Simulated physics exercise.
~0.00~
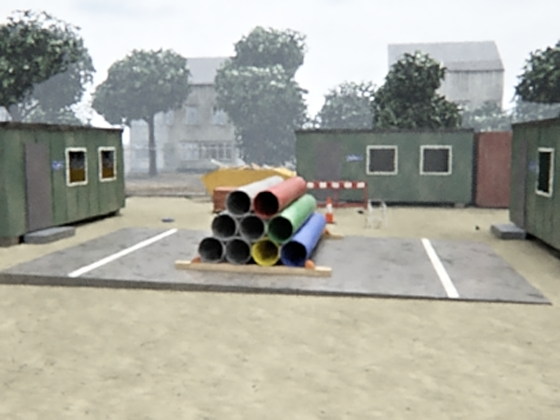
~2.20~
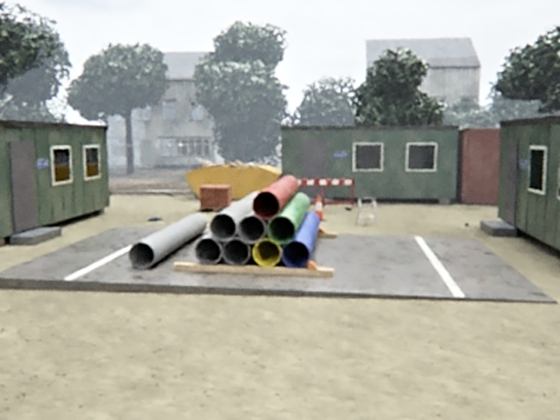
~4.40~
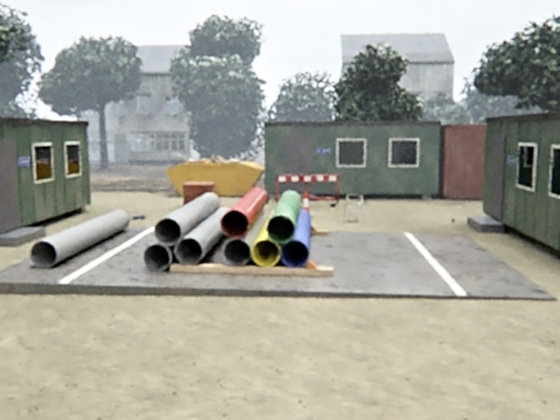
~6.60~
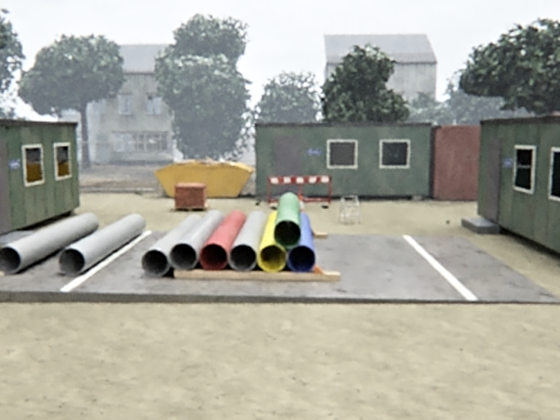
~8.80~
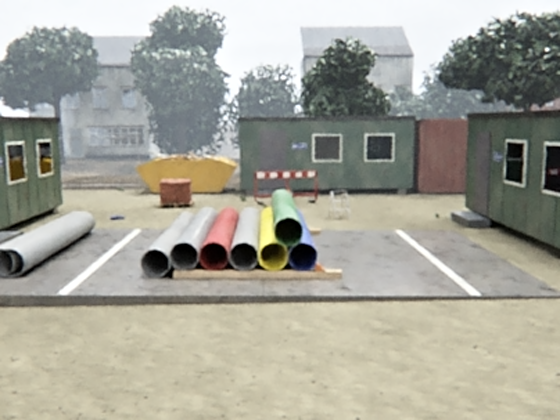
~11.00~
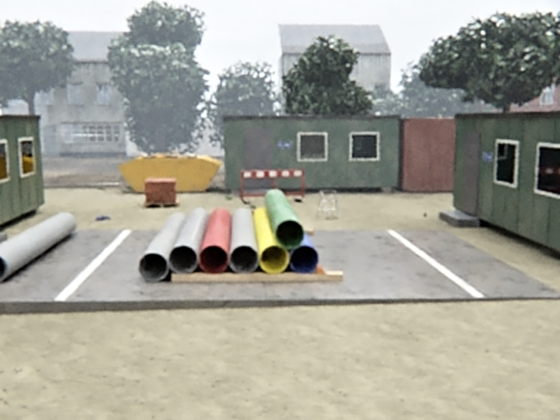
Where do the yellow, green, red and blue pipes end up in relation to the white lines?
All four stay between the white lines. The red one shifts left and settles in the bottom row, while the yellow and blue ones stay in place with the green one still resting on top.
The clip shows a stack of grey and coloured pipes on a concrete pad between green cabins; it spills leftward, two grey pipes rolling past the left white line, while the red drops into the bottom row and green stays perched above yellow and blue.
